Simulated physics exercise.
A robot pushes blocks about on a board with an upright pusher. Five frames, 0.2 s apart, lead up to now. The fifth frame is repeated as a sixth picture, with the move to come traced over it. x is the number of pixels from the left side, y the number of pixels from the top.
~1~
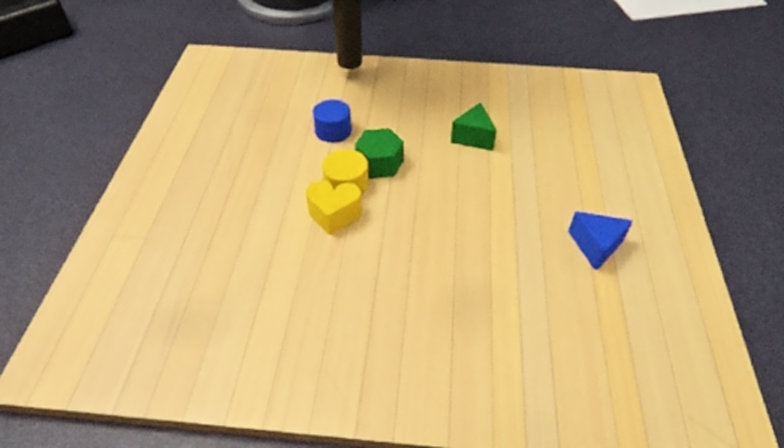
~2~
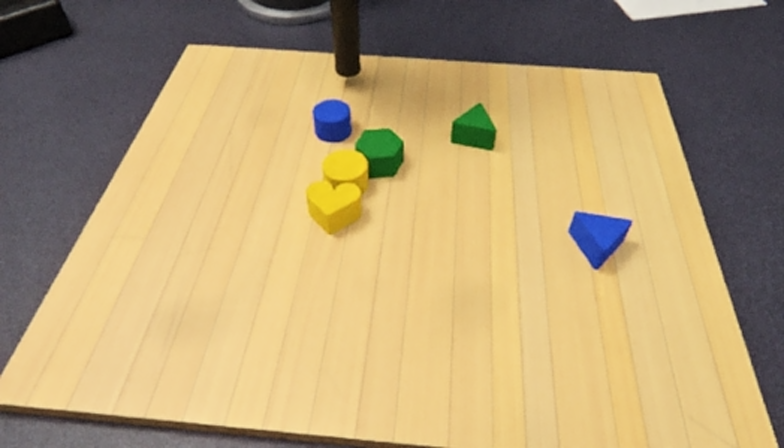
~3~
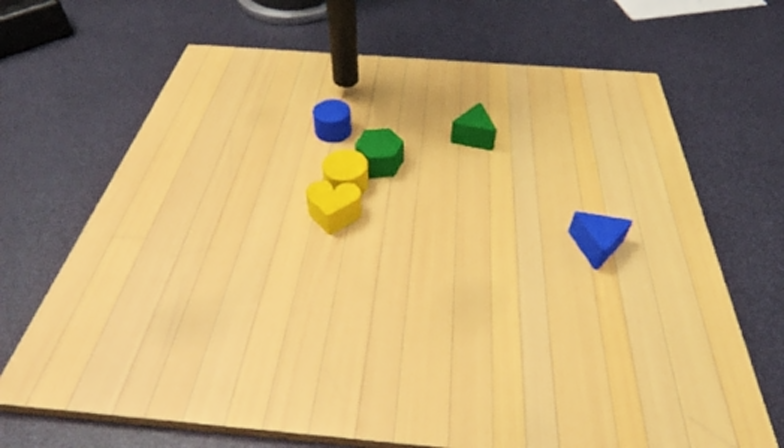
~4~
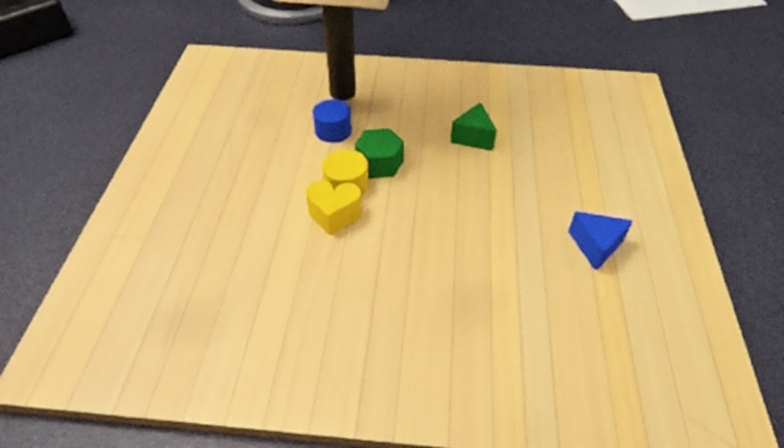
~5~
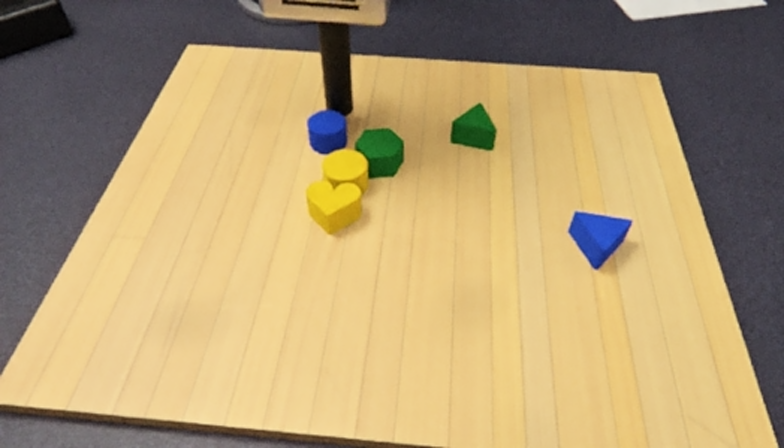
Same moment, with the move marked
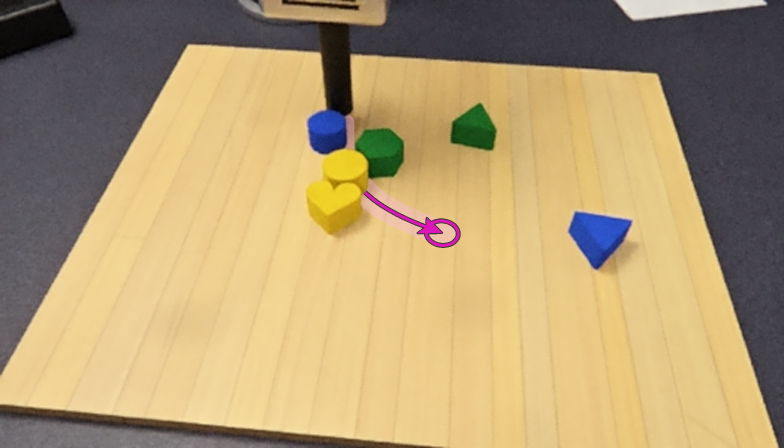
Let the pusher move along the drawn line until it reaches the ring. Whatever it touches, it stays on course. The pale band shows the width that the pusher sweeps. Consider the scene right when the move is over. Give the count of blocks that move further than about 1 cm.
My guess is at least three.
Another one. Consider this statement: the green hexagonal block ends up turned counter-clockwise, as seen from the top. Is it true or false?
True - the claim holds.
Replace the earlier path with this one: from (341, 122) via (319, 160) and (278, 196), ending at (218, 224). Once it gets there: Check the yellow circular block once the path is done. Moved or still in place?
That block stands still.
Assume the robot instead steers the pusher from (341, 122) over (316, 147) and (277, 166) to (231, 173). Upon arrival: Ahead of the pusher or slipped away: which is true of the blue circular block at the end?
That block drops off.
The line goes from (341, 122) through (346, 164) and (381, 205) to (442, 233).
What follows on the original path. One third of the way, pusher at (345, 152); blue circular block at (309, 149); yellow heart at (332, 197); yellow circular block at (347, 170); green hexagonal block at (382, 144), turned 15° anticlockwise.
Two thirds of the way, pusher at (381, 192); blue circular block at (309, 149); yellow heart at (324, 224), turned 55° clockwise; yellow circular block at (366, 212); green hexagonal block at (390, 149), turned 50° anticlockwise.
At the end, pusher at (444, 220); blue circular block at (309, 149); yellow heart at (324, 224), turned 55° clockwise; yellow circular block at (370, 216); green hexagonal block at (390, 149), turned 50° anticlockwise.
